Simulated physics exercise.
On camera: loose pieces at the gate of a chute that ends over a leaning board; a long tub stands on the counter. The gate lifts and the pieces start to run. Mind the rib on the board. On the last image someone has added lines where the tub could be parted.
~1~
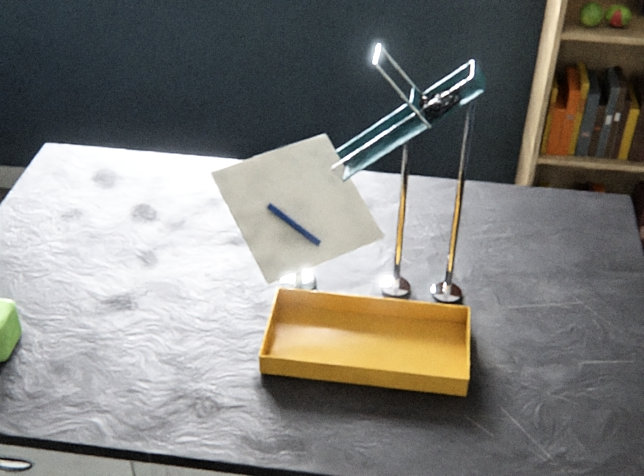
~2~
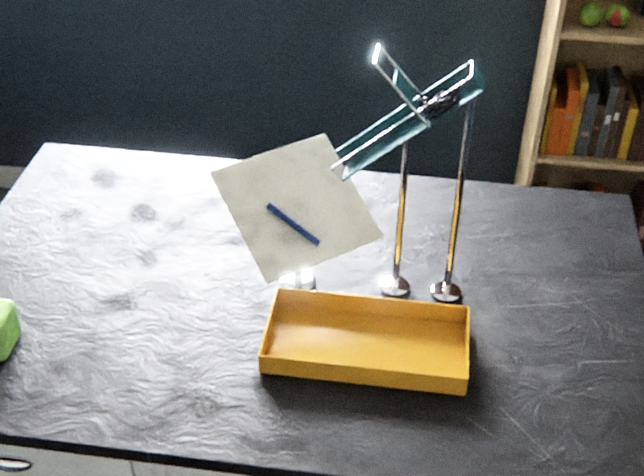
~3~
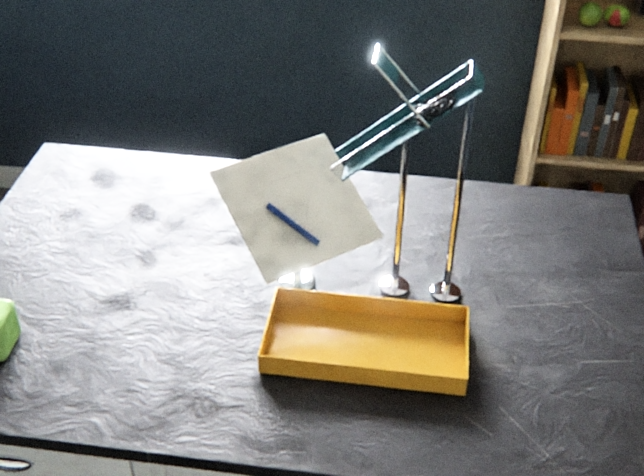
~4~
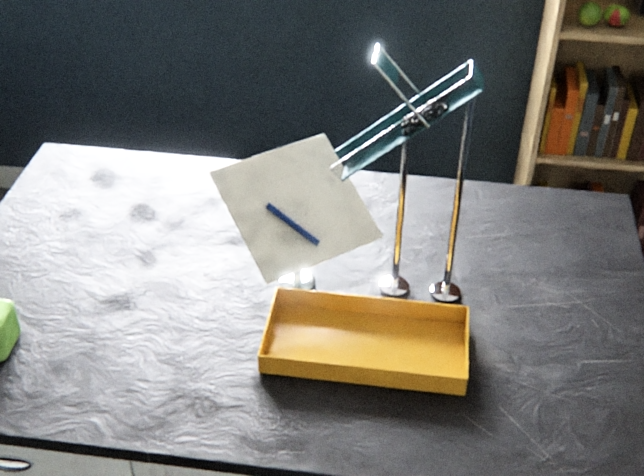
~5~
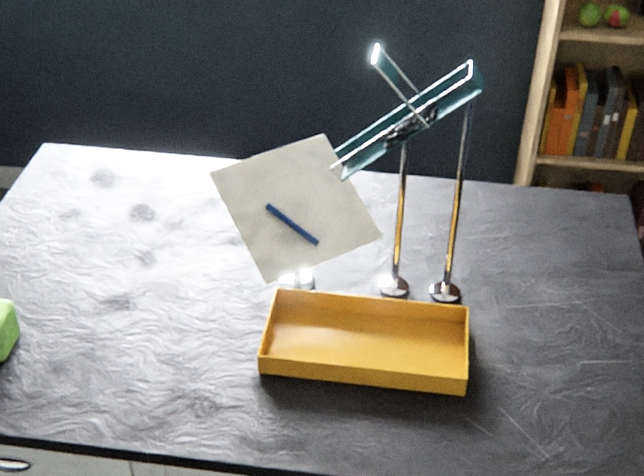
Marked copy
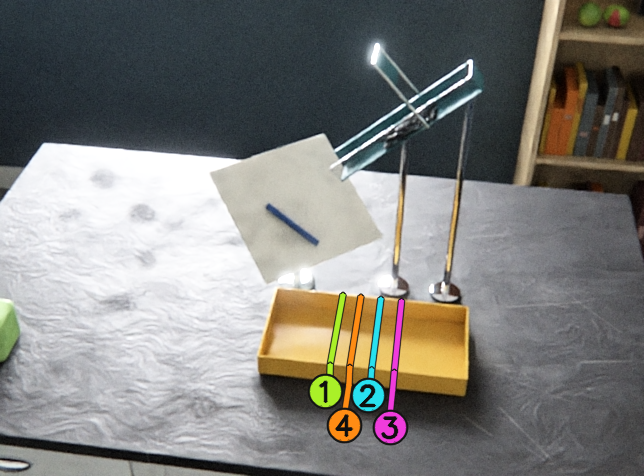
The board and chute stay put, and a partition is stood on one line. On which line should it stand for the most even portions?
Choose 4.
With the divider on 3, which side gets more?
The left side.
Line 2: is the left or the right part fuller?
The left side.
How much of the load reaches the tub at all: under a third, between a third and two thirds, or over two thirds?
About that: Over two thirds.
On the marked copy, line 1 crosses the front rim at (330, 363); line 2 crosses the front rim at (371, 368); line 3 crosses the front rim at (394, 371); line 4 crosses the front rim at (349, 366).
With 1, of what is caught, a small part on the left of the divider, nearly all on the right.
With 2, of what is caught, nearly all on the left of the divider, a small part on the right.
With 3, of what is caught, all on the left of the divider, none on the right.
With 4, of what is caught, about two thirds on the left of the divider, about a third on the right.
